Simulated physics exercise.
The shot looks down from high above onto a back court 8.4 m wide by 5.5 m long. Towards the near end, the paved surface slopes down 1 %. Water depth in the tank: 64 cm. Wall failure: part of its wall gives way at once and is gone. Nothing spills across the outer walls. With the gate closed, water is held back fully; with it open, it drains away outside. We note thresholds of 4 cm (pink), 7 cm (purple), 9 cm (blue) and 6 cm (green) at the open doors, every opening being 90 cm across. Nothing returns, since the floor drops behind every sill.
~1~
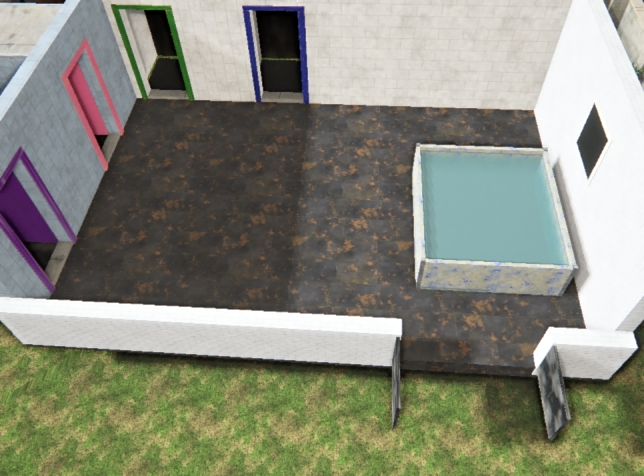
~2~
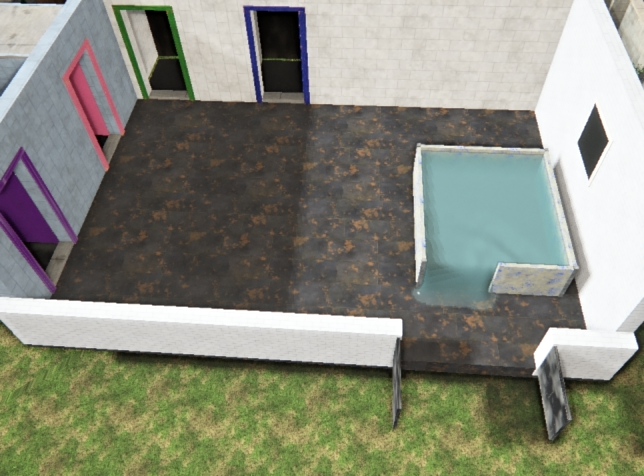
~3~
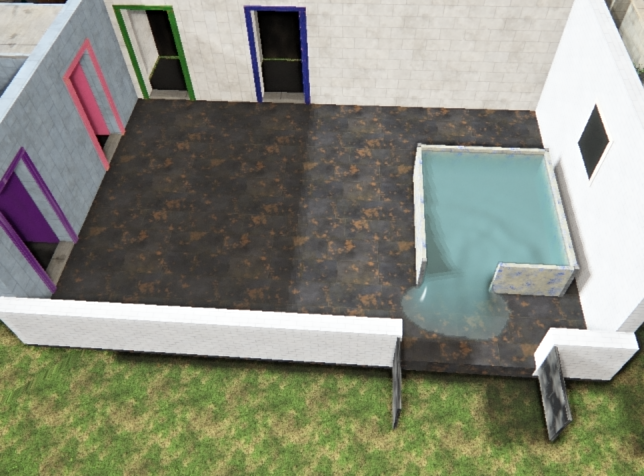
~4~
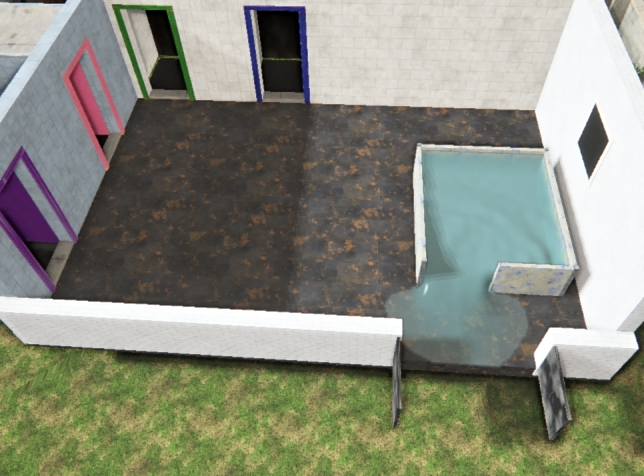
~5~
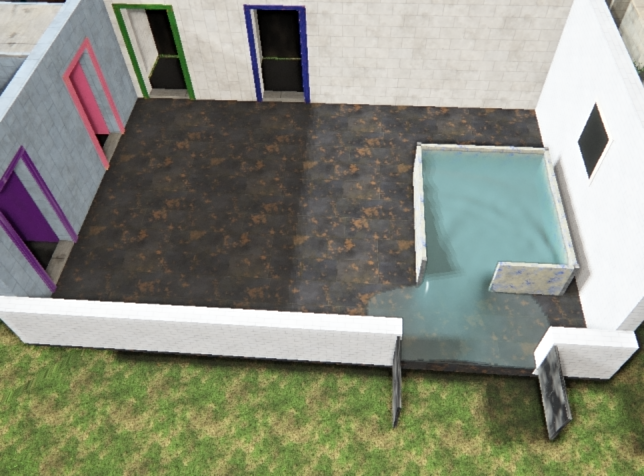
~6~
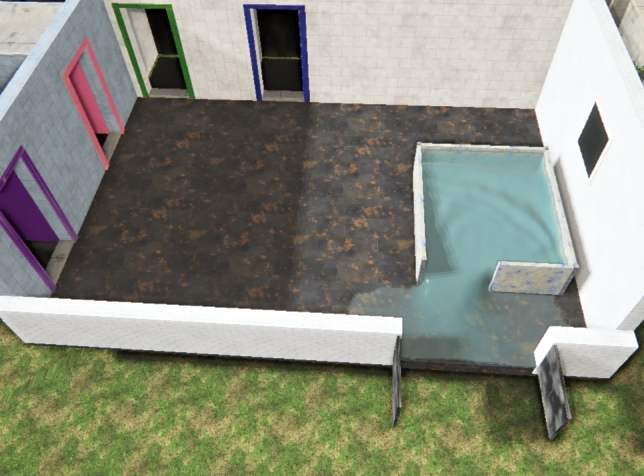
Water pours from a gap in the tank's near wall and spreads across the dark paving.
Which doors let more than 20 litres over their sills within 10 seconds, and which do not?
For the pink door I'd say within the limit. For the purple door I'd say within the limit. For the blue door I'd say within the limit. For the green door I'd say within the limit.
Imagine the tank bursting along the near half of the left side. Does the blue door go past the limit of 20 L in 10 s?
At the blue door the limit is not exceeded.
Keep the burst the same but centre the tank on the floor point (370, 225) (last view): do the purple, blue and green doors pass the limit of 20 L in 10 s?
Checking each door against the limit: Purple tops it, blue does not exceed it, green tops it.
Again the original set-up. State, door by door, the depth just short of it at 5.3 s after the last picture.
You'd get pink at 1 cm, purple at 5 cm, blue at 0 cm, and green at 0 cm.
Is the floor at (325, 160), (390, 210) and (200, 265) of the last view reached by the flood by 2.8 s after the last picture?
Status of the three spots: Free of it, free of it, inundated.
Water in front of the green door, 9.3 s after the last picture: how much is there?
Depth: ~ 0.5 cm.
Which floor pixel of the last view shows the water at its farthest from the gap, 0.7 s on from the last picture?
Around pixel (257, 335).
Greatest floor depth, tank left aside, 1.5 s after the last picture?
Peak depth: Approx. 32 cm.
Then, 0.7 s after the last picture water covers 10 % of the floor and is deepest (40 cm) near (446, 294); pink door not reached, purple door not reached, blue door not reached, green door not reached.
Then, 1.5 s after the last picture water covers 15 % of the floor and is deepest (32 cm) near (446, 294); pink door not reached, purple door not reached, blue door not reached, green door not reached.
Then, 2.8 s after the last picture water covers 25 % of the floor and is deepest (22 cm) near (446, 294); pink door not reached, purple door not reached, blue door not reached, green door not reached.
Then, 5.3 s after the last picture water covers 30 % of the floor and is deepest (16 cm) near (446, 294); pink door not reached, purple door 5 cm at the sill, 1 L in, blue door not reached, green door not reached.
Then, 9.3 s after the last picture water covers 35 % of the floor and is deepest (10 cm) near (434, 293); pink door 2 cm at the sill, 0 L in, purple door 4 cm at the sill, 1 L in, blue door not reached, green door not reached.
